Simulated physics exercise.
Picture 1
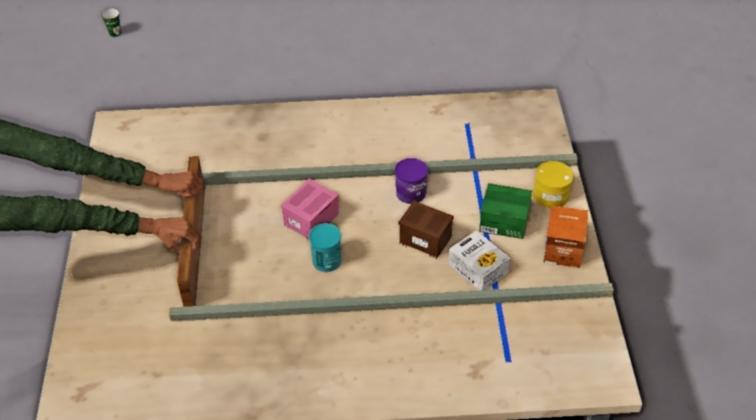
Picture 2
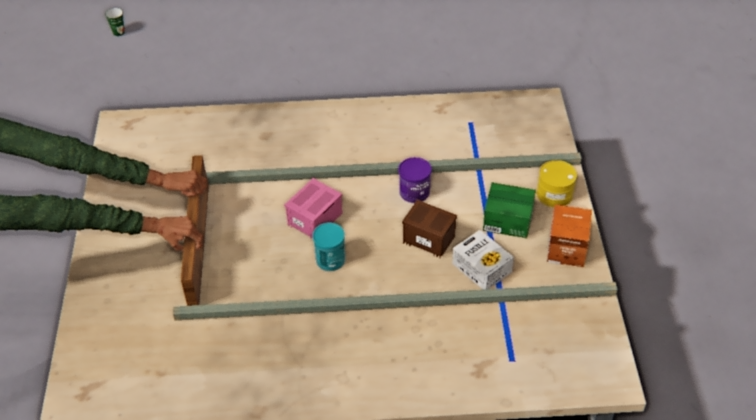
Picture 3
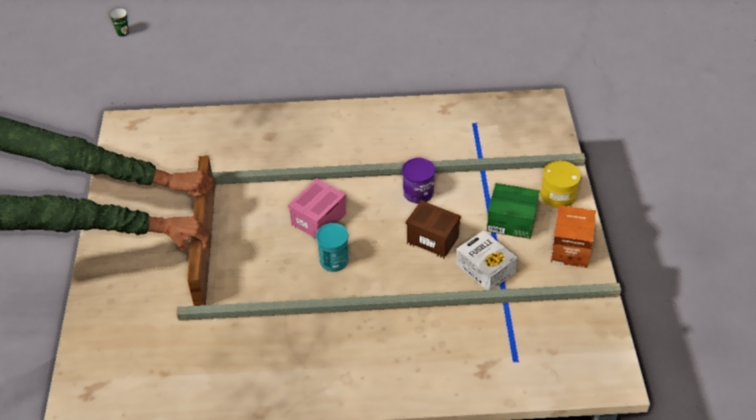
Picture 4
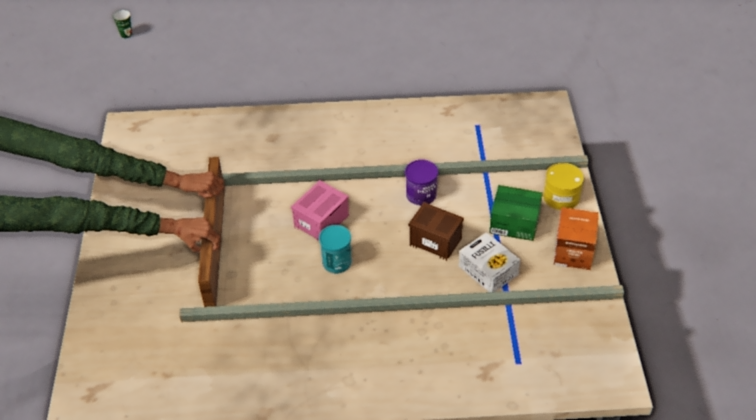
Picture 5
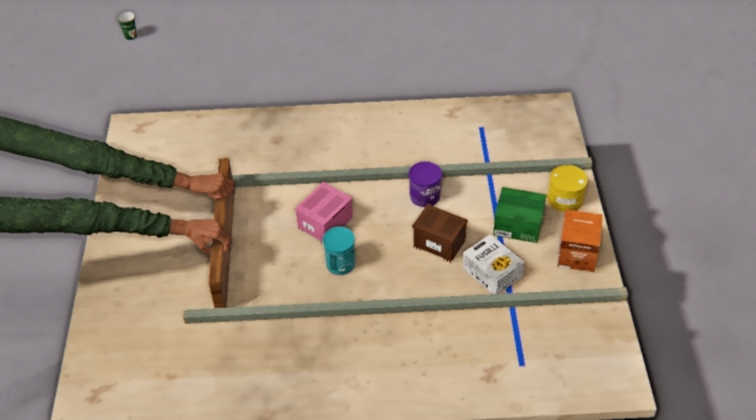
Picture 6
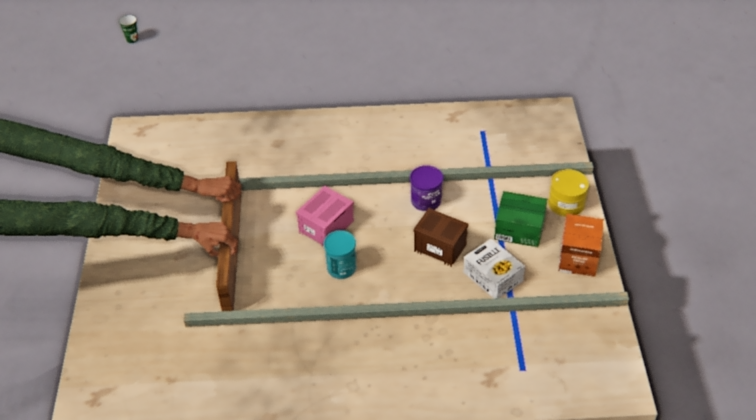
The clip opens on two green-sleeved arms gripping a wooden plank between two rails, left of a cluster of colourful boxes and canisters around a blue tape line. The hands slide the plank slightly right, narrowing the gap to the pink tote, while the items stay put and untouched.
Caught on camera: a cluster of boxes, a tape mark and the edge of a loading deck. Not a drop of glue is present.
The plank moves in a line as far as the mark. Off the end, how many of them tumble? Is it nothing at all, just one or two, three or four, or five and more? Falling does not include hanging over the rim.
It is nothing at all.
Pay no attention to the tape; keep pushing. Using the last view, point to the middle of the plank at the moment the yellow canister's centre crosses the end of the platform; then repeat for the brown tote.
Approx. (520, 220) for the first, approx. (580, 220) for the second.
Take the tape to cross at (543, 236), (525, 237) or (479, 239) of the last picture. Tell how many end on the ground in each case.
Try by try, 2, 1 and 0.
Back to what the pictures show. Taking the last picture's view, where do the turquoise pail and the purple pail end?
The turquoise pail ends at (521, 251) and the purple pail at (546, 180).
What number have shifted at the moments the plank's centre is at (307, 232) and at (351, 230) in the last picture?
By then 1, and 2.
Soon after, none off yet; yellow canister at rest near (568, 193); orange box at rest near (581, 245); green box at rest near (521, 219).
Then, none off yet; yellow canister at rest near (568, 193); orange box at rest near (581, 245); green box moved a little near (526, 217).
At rest, the number that fall off is zero.
